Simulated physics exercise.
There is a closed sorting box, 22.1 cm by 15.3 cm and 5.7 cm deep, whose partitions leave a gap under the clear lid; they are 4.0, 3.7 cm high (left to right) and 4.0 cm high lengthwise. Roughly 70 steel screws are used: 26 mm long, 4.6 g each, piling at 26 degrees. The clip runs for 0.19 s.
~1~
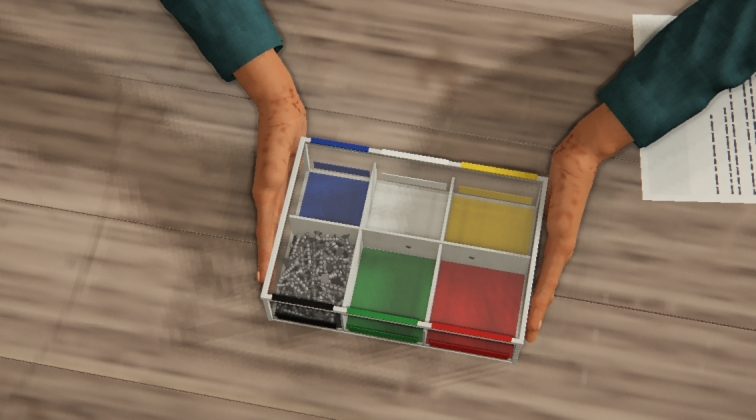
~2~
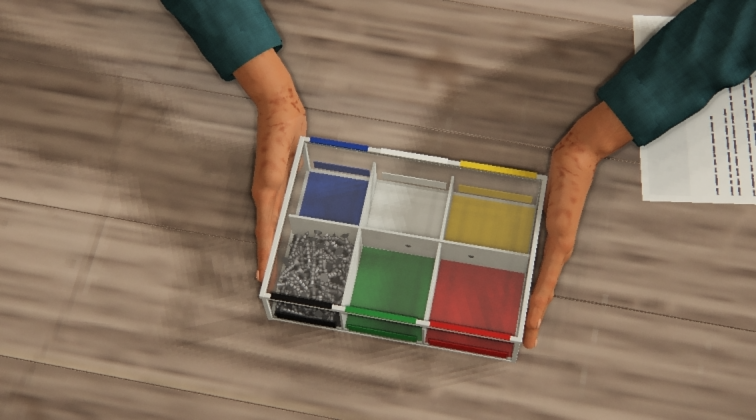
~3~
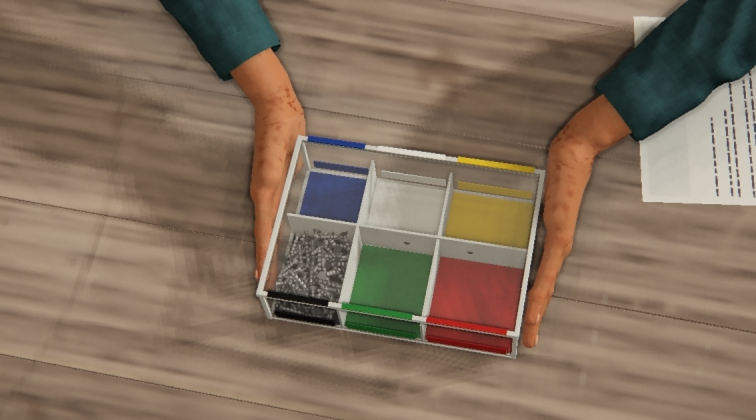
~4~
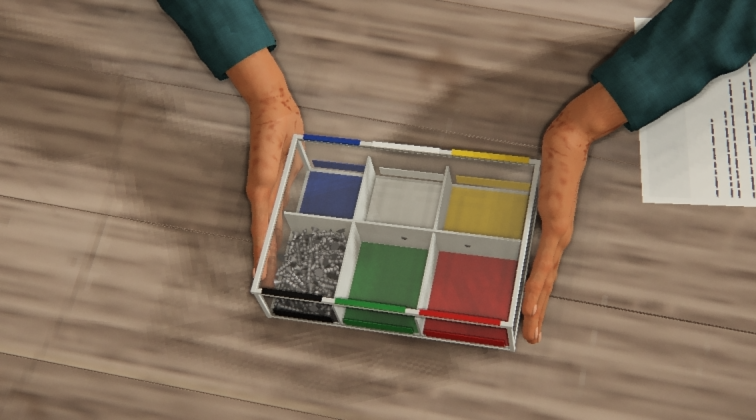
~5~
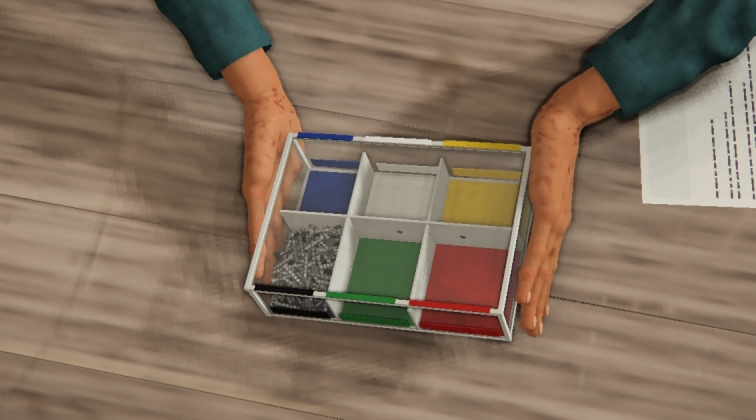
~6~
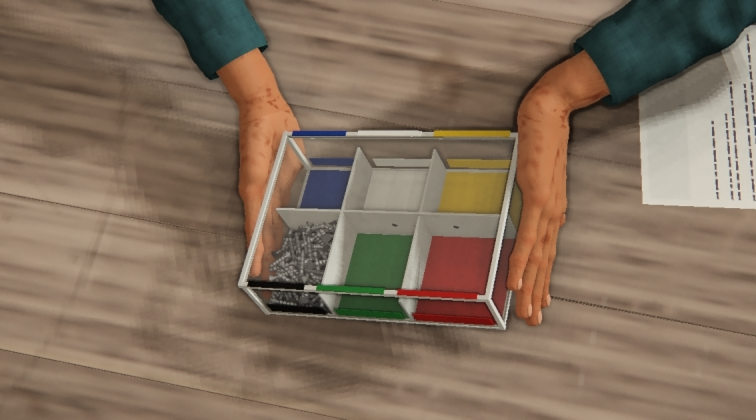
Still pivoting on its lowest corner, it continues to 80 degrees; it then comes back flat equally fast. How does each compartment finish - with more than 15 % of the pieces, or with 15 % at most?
Red: At most 15 %, blue: At most 15 %, green: At most 15 %, yellow: At most 15 %, white: At most 15 %, black: More than 15 %.
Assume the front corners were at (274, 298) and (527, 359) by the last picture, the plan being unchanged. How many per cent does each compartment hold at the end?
By the end, red has 0%, blue has 0%, green has 0%, yellow has 0%, white has 0% and black has 100%.
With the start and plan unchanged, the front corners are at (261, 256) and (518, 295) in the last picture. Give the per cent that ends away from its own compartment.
I'd put it at about 15 per cent.
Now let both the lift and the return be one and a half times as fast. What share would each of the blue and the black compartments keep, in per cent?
Per cent held - blue: 0, black: 100.
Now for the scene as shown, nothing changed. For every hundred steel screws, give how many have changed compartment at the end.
Estimate: Some 0 %.
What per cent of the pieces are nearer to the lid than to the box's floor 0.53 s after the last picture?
I'd put it at some 40 percent.
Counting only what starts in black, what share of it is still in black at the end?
About 100 in a hundred.
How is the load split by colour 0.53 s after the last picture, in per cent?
Red 0; blue 0; green 0; yellow 0; white 0; black 100.
Then, 0.53 s after the last picture, tilt 79 degrees; black 100 %.
Then, 0.88 s after the last picture, tilt 34 degrees; black 100 %.
Then, 1.33 s after the last picture, tilt 0 degrees; black 100 %.
In the end, red 0 %, blue 0 %, green 0 %, yellow 0 %, white 0 %, black 100 %.
